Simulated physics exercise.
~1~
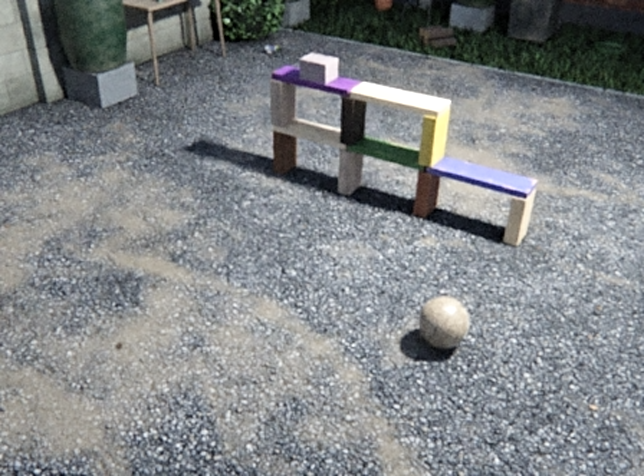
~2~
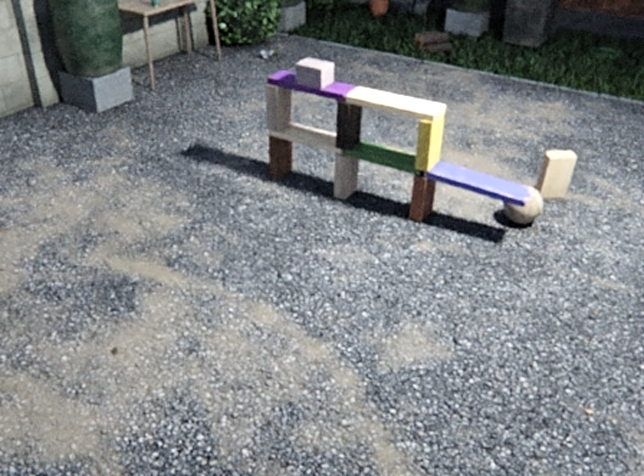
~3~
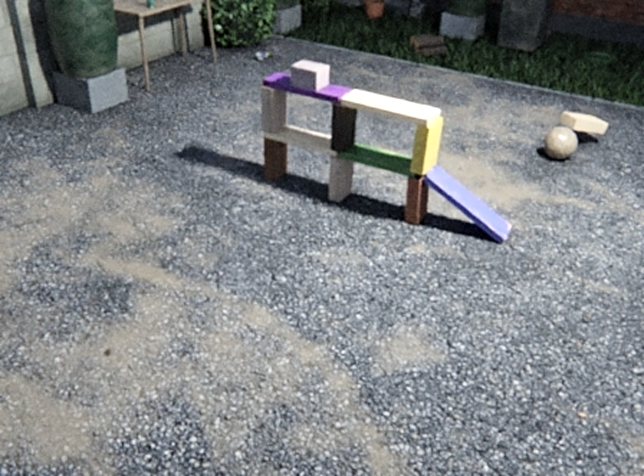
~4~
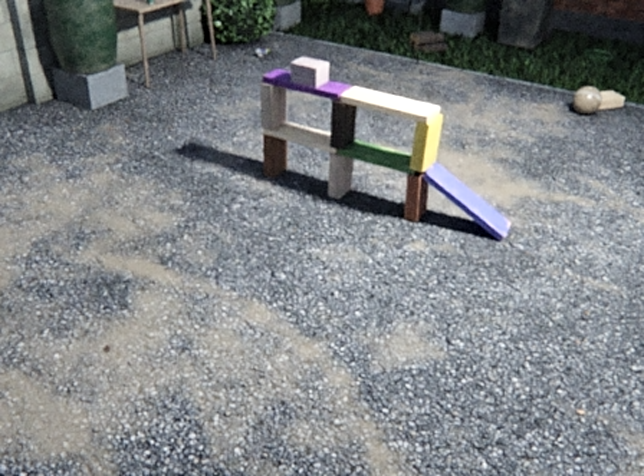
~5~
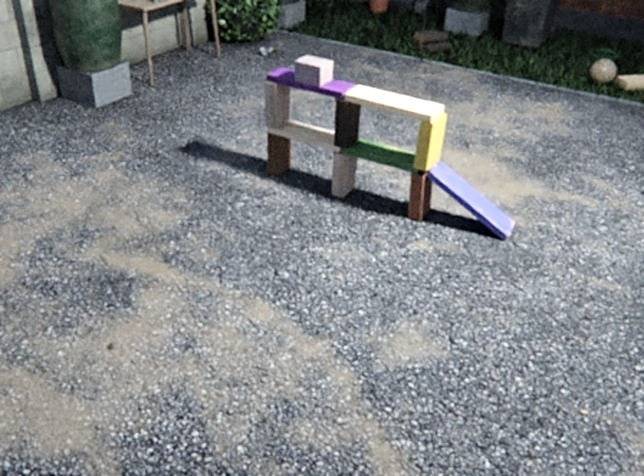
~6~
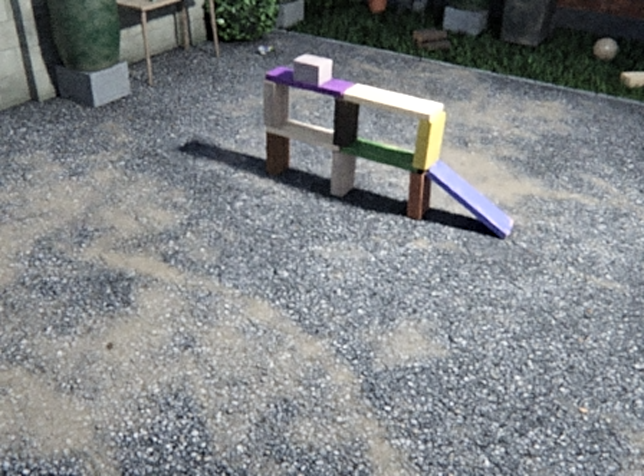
Stone ball rolling across gravel, knocking the end post from under a blue plank, which tilts down while the rest stays standing.
